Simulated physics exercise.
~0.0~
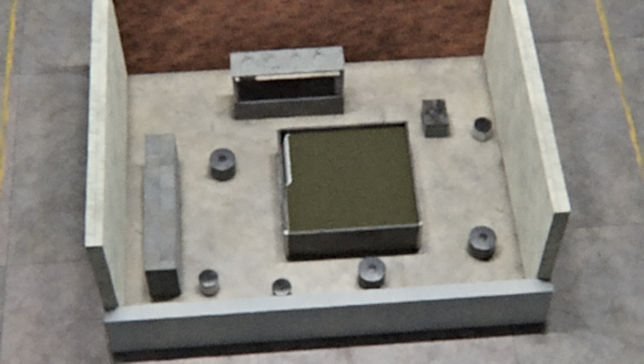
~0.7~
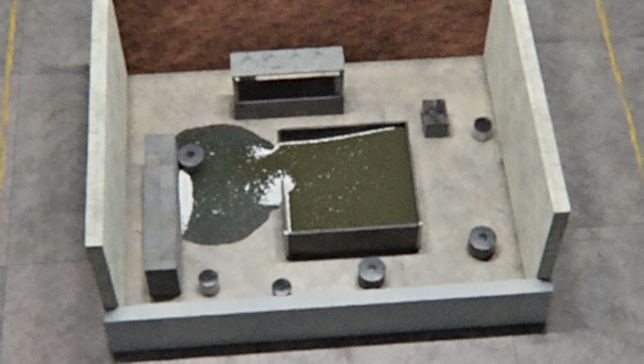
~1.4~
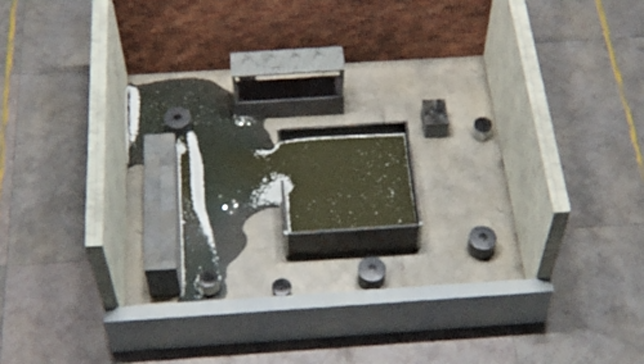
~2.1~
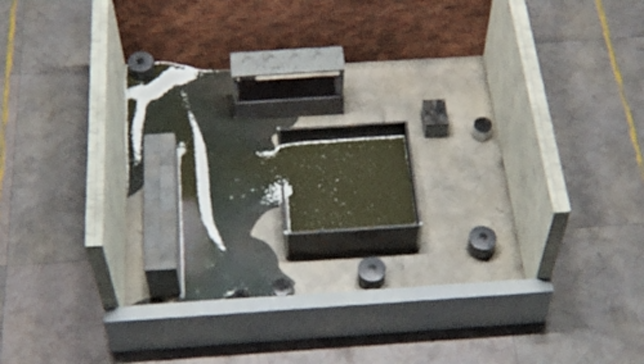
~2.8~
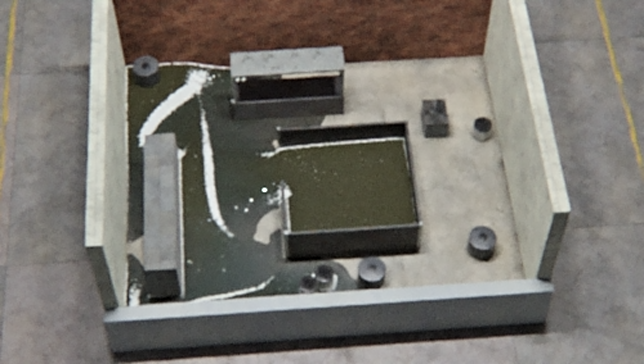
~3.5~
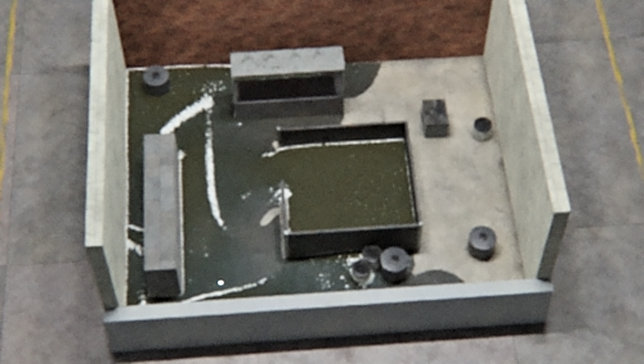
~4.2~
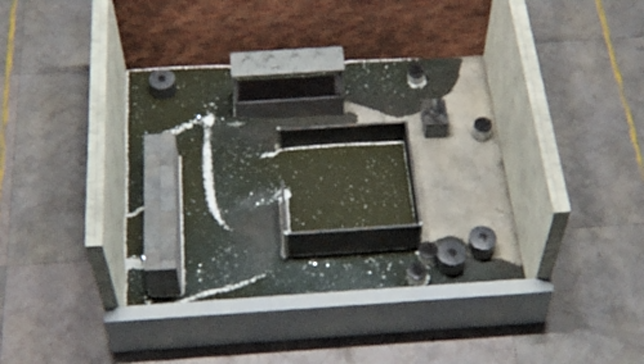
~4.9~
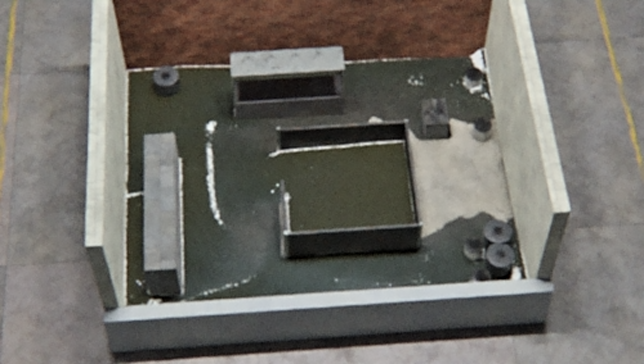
A depot floor, seen from above, is enclosed by pale side walls, a low front wall and a reddish-brown back, with a square tank of murky green water in the middle and grey blocks, tubs and pails around it. The tank's left side gives way, and water spills left, pushing a dark grey tub toward the long block and then into the back left corner. The dark water spreads along the front and back, sweeping small containers rightward. Finally, several are gathered near the front right corner, another sits at the back right, and a pale dry patch remains right of the tank.
